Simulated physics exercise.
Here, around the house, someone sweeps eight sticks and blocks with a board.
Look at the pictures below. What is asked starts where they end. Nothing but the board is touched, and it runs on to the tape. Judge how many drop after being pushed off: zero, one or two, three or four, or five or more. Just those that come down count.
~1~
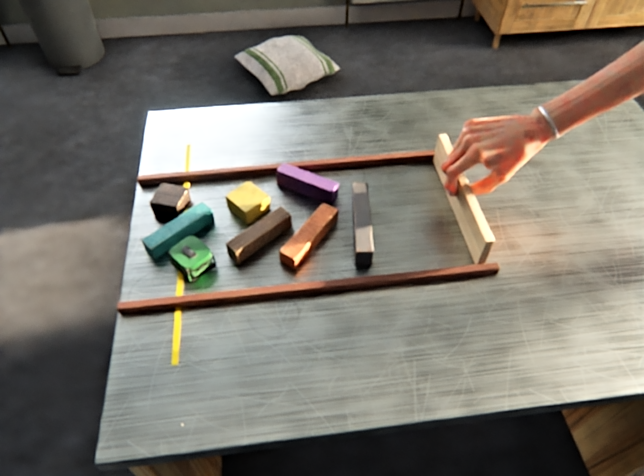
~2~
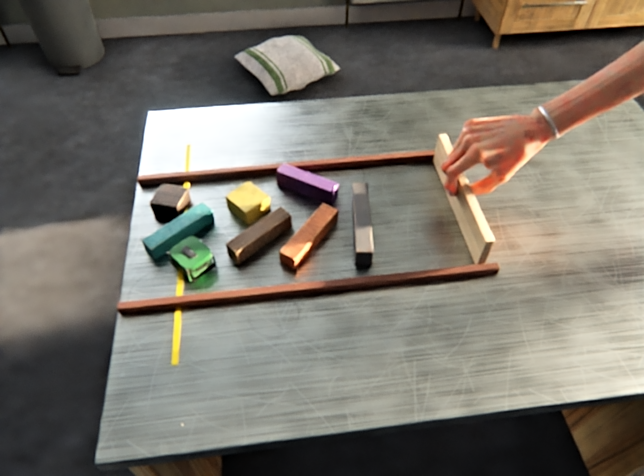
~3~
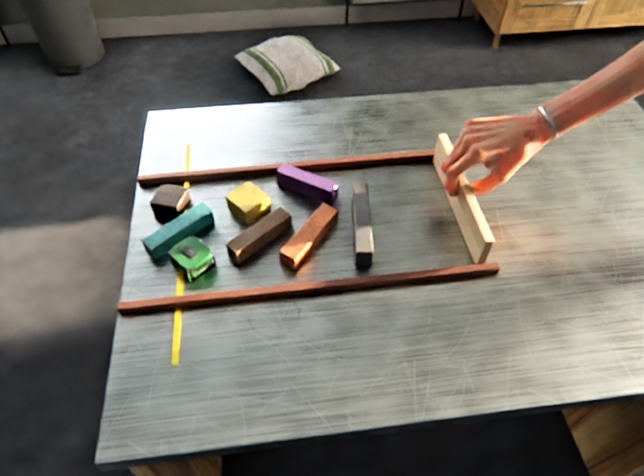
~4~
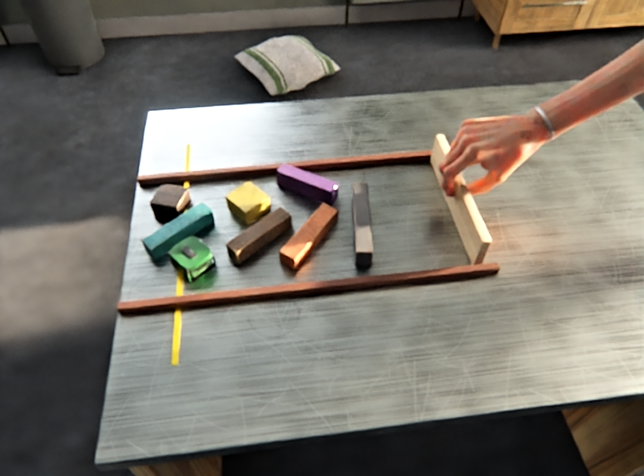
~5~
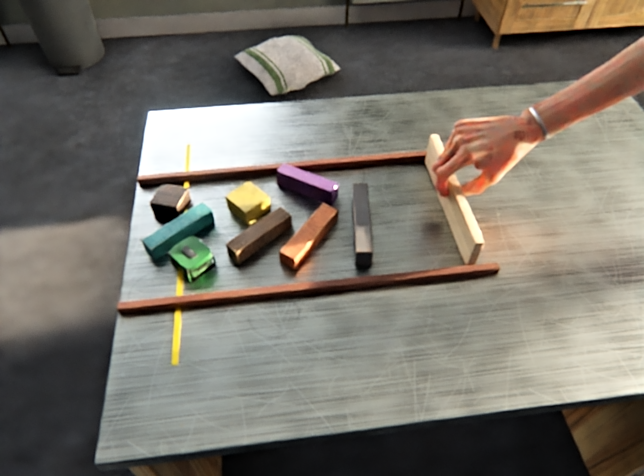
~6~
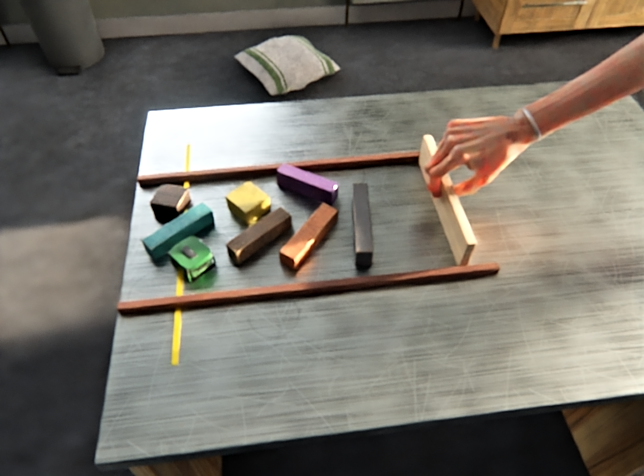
The push clears off a handful of three or four.
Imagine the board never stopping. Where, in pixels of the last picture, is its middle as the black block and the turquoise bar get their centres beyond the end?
The black block puts it at (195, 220), the turquoise bar at (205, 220).
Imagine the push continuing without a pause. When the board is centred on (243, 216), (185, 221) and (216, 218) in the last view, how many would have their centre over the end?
0, 3 and 0.
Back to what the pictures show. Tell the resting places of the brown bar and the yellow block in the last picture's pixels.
Final positions - brown bar around (133, 260), yellow block around (143, 212).
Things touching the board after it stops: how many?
It touches 2.
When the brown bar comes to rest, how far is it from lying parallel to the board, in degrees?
About 0 degrees.
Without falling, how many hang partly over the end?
The count would be 2.
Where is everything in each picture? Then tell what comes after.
In the first picture, black block (171, 201); turquoise bar (179, 230); green case (192, 258); board (460, 196); tape (183, 235).
In the second picture, turquoise bar (179, 230); grey bar (362, 222).
In the third picture, green case (192, 259); orange bar (310, 235).
In the fourth picture, black block (171, 201); board (457, 196).
In the fifth picture, turquoise bar (179, 230); purple bar (307, 184).
In the sixth picture, black block (171, 201); turquoise bar (179, 230); green case (192, 259); board (444, 197); tape (183, 235).
Soon after, none off yet; black block at rest near (171, 201); turquoise bar at rest near (179, 230); green case at rest near (192, 259).
In the end, the number that fall off is three or four; gone, green case, turquoise bar and black block.
